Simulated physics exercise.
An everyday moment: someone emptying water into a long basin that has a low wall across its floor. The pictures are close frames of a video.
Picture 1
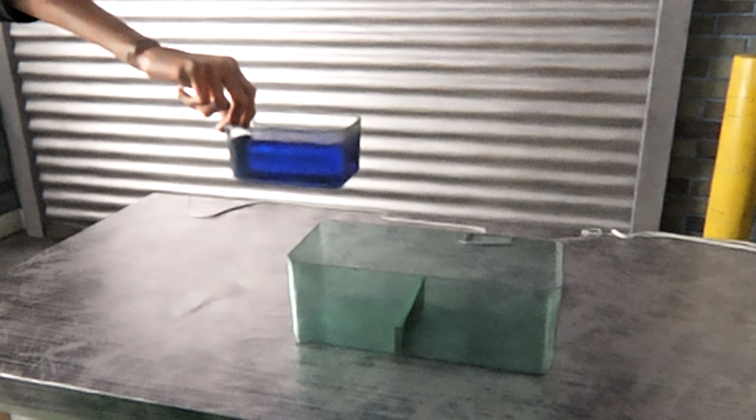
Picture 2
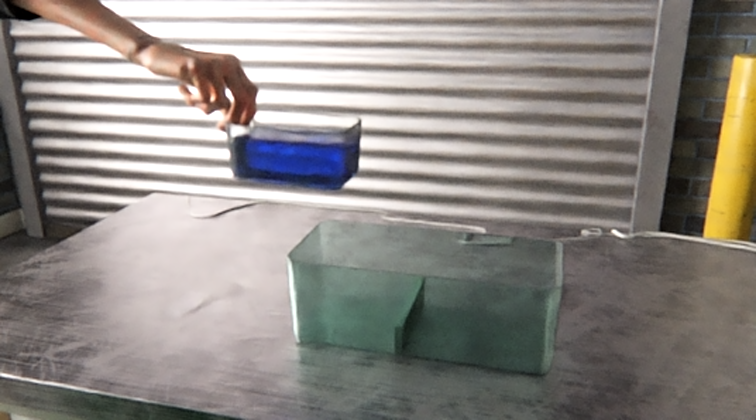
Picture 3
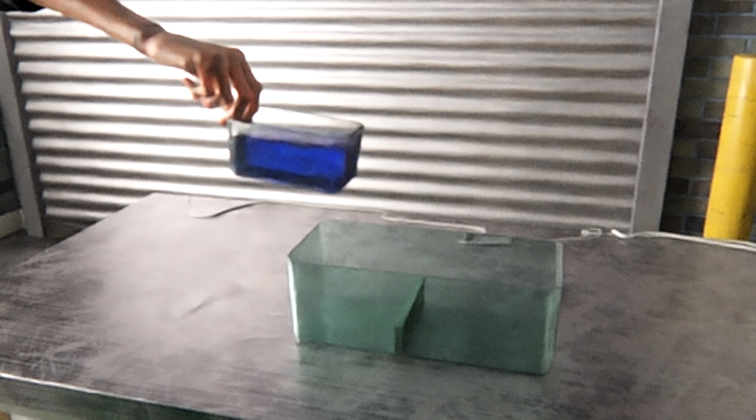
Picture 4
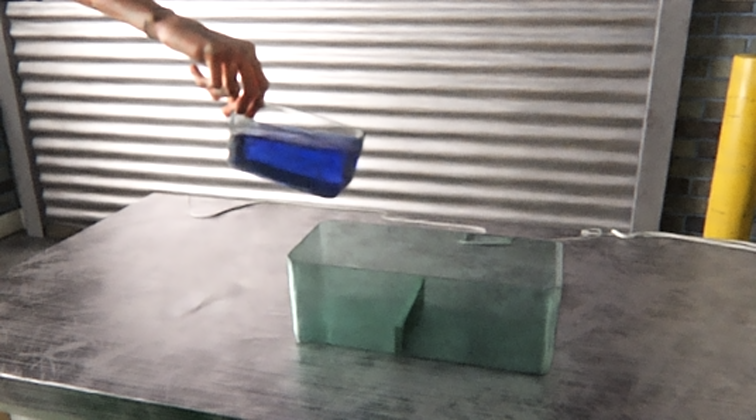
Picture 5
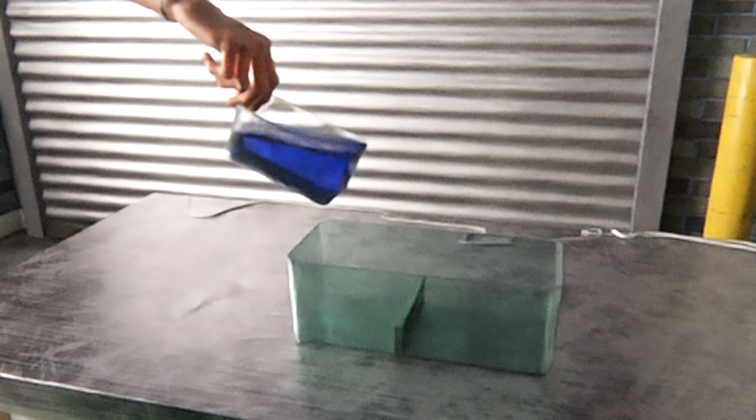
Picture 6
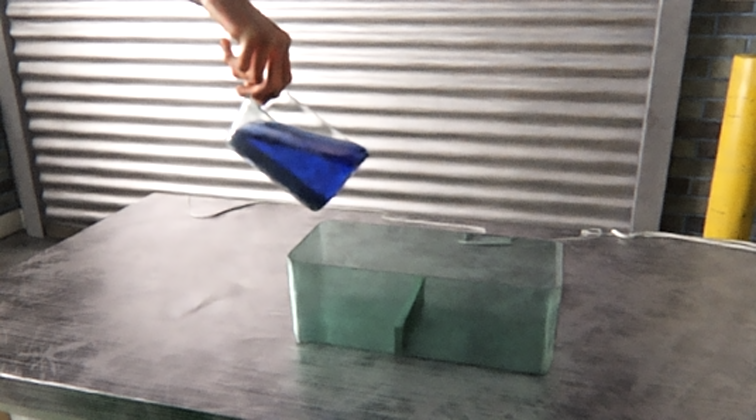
A hand tilts a small clear container of blue water rightward above a long green basin.
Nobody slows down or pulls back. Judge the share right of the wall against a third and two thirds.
In the end not even a third is right of the wall.
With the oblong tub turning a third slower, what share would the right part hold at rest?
It comes to 30 per cent or so.
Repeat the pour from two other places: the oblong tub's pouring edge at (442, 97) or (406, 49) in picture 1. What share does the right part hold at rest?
In turn 80 and 80 in a hundred.
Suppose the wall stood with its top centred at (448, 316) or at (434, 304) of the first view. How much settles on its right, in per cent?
First some 30, then 15 per cent.
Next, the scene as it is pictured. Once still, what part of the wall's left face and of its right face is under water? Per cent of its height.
Left about 60, right about 20.
A moment on, the oblong tub is tipped on its side and 18 per cent is still to pour, 40 is left of the wall and 2 right of it.
Next, the oblong tub is tipped right over and 4 per cent is still to pour, 79 is left of the wall and 9 right of it.
Then the oblong tub is tipped right over and 0 per cent is still to pour, 70 is left of the wall and 22 right of it.
Later the oblong tub is tipped right over and 0 per cent is still to pour, 70 is left of the wall and 23 right of it.
Finally, 70 per cent lies left of the wall, 23 right of it and 7 outside.
